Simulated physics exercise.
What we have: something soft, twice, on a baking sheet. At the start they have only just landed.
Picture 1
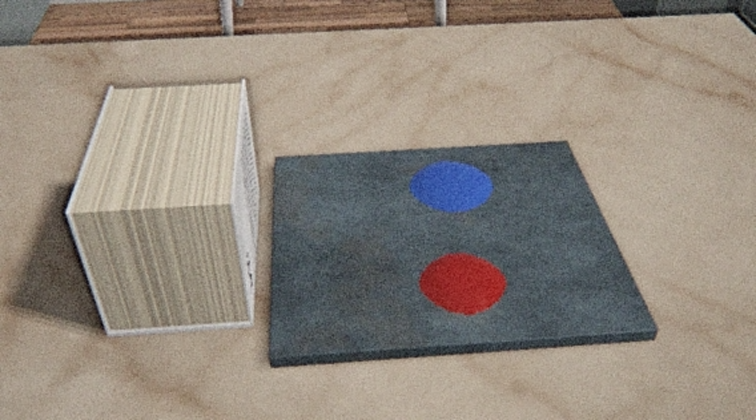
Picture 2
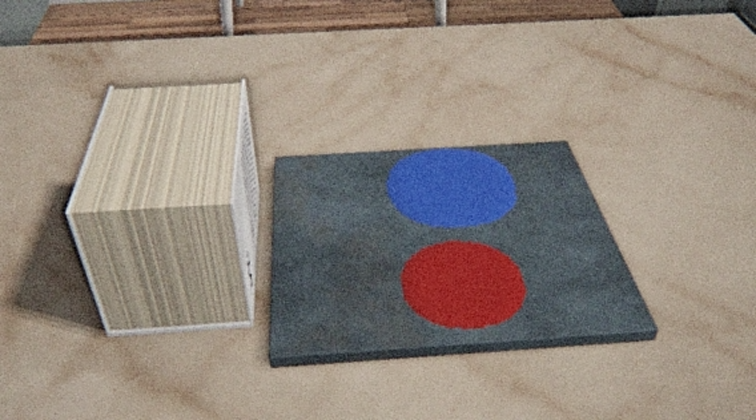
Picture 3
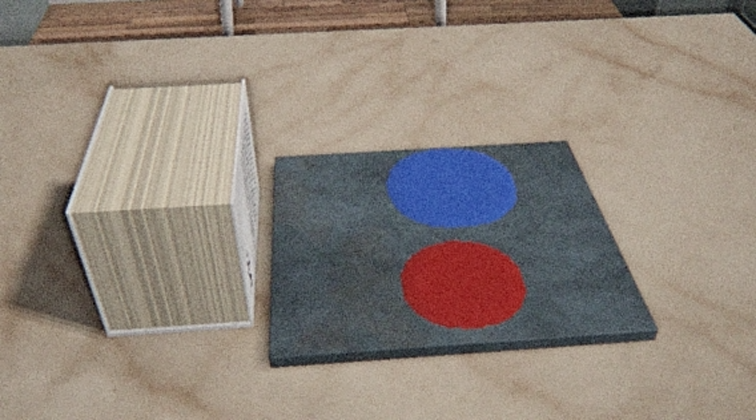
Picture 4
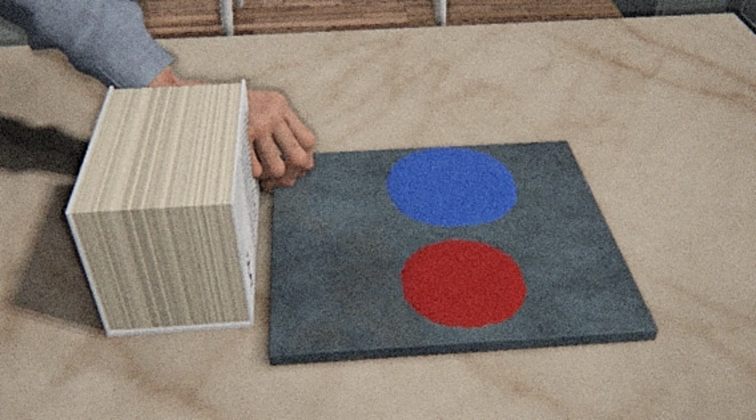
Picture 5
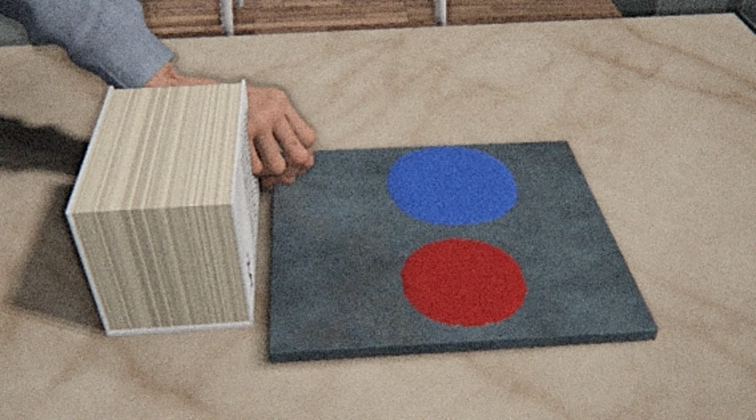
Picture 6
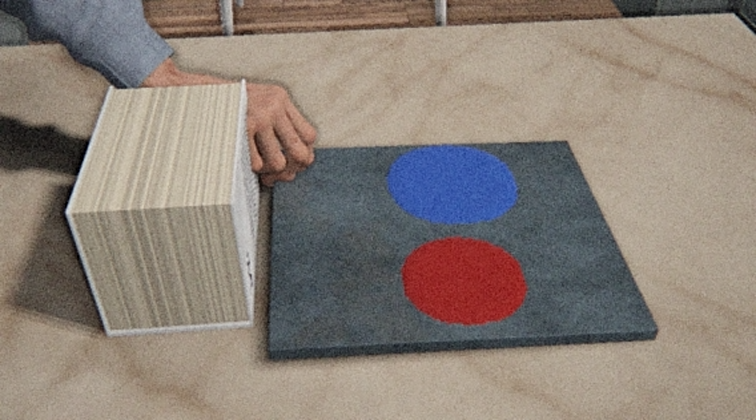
A hand in a grey-blue sleeve comes in from the upper left, behind a thick book, on a pale marble-like tabletop seen from above at a fixed angle. The book stands at left with its striped page edges showing, beside a flat dark slab bearing a blue dollop above a red one. Both dollops spread into wide rounds, then the hand grips the slab's far left corner and its near edge tilts up very slightly.
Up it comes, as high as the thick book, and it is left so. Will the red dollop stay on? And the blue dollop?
The red dollop drips off the end and the blue dollop drips off the end.
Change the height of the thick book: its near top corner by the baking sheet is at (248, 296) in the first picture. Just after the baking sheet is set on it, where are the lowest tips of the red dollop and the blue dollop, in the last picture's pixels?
At (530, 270), and at (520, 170).
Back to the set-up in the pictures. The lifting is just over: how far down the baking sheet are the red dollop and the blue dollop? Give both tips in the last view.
In turn (621, 264) and (592, 177).
Shortly, slope about 28°; the red dollop has crept down a long way; the blue dollop is dripping off the low end.
Then, the red dollop is dripping off the low end; the blue dollop is dripping off the low end.
At the finish, slope about 28°; the red dollop is dripping off the low end; the blue dollop is dripping off the low end.
